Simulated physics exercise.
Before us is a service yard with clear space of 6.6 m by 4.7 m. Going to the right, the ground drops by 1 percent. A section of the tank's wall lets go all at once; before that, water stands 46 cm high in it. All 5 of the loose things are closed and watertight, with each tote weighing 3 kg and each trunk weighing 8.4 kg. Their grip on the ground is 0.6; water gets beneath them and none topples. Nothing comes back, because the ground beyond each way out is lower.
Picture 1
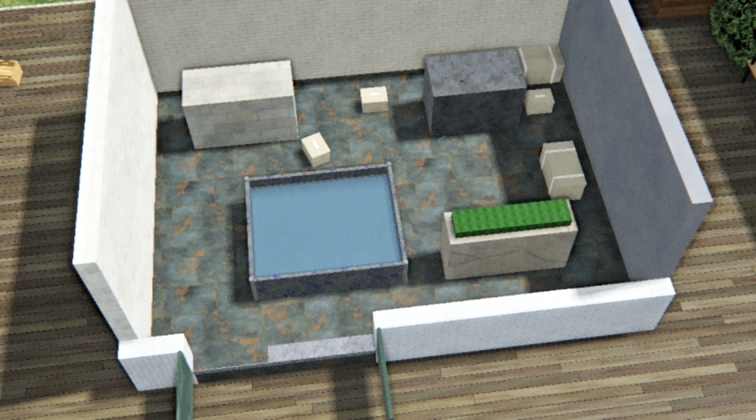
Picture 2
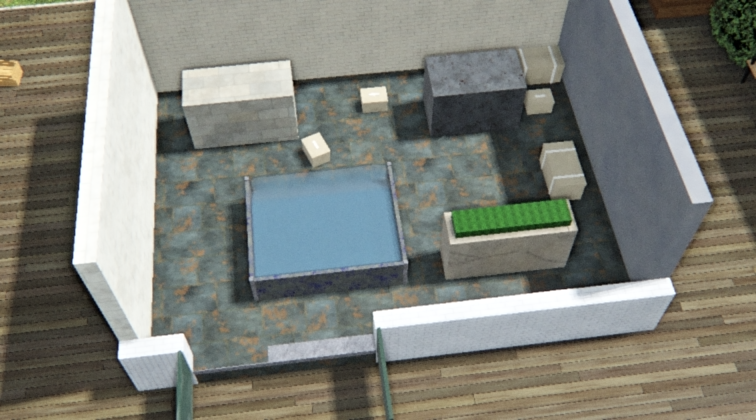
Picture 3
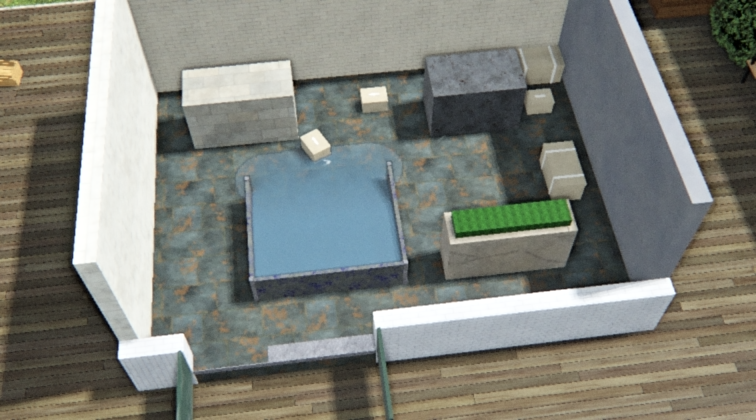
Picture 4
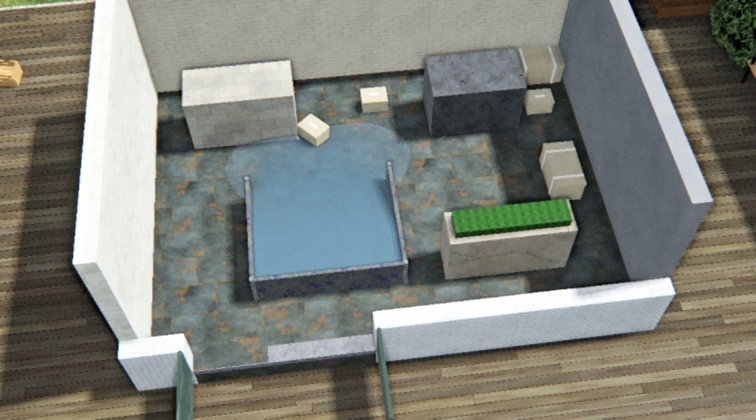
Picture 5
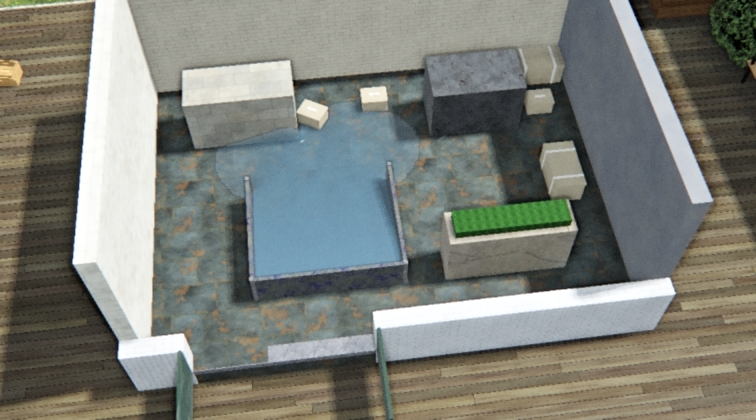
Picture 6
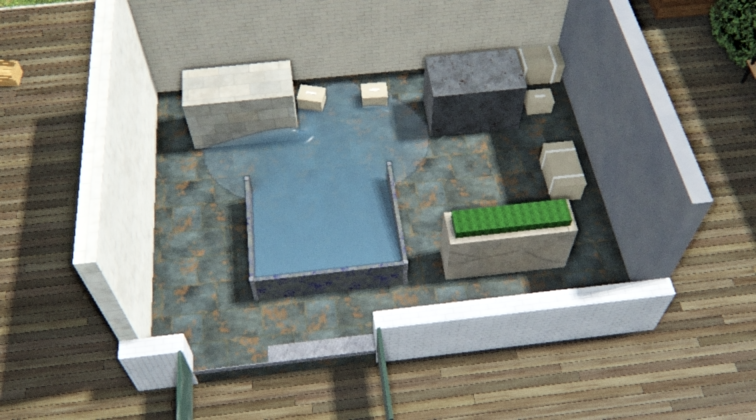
Water spreads from the open back of a tank and pushes a pale box backward.
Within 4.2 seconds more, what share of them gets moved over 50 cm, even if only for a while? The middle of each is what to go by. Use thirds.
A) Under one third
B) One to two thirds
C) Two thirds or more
Option C: Two thirds or more.
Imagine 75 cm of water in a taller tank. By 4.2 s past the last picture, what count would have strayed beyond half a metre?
In that case the number is 5.
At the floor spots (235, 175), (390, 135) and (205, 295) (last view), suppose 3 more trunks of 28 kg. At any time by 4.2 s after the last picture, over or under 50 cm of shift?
Going through them, I'd say exceeds it, exceeds it and finally falls short.
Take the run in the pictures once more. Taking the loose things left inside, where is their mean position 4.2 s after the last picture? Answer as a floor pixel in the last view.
Around (463, 157).
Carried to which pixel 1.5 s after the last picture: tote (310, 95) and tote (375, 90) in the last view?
Somewhere around (232, 89) and (467, 61).
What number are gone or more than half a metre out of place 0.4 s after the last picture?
The count is 2.
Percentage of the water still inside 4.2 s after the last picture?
Still held: Near 98 %.
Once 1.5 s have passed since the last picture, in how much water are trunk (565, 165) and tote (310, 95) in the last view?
I'd put it at 0 cm and 6 cm respectively.
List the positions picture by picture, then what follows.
In the first picture, a tote at (316, 145), on the bottom; a tote at (374, 95) rests on the ground; water covers 3.3 m2; 0 of 5 have shifted.
In the second picture, a tote at (316, 145) rests on the ground; a tote at (374, 95) rests on the ground; water covers 4.2 m2; 0 of 5 have shifted.
In the third picture, a tote at (315, 142) rests on the ground, 7 cm from its start; a tote at (374, 95), on the bottom; water covers 5.1 m2; 1 of 5 have shifted.
In the fourth picture, a tote at (313, 126), on the bottom, 37 cm from its start; a tote at (374, 95) rests on the ground; water covers 6.3 m2; 1 of 5 have shifted.
In the fifth picture, a tote at (312, 110) rests on the ground, 69 cm from its start; a tote at (374, 95), on the bottom; water covers 7.2 m2; 1 of 5 have shifted.
In the sixth picture, a tote at (311, 93), on the bottom, 103 cm from its start; a tote at (374, 90), on the bottom, 9 cm from its start; water covers 8.0 m2; 2 of 5 have shifted.
Then, 0.4 s after the last picture 2 of 5 are over 50 cm from their spots; 1 afloat.
Then, 1.5 s after the last picture 2 of 5 are over 50 cm from their spots; 2 afloat.
Then, 2.8 s after the last picture 2 of 5 are over 50 cm from their spots; 3 afloat.
Then, 4.2 s after the last picture 5 of 5 are over 50 cm from their spots, and 5 have been at some point; 5 afloat.
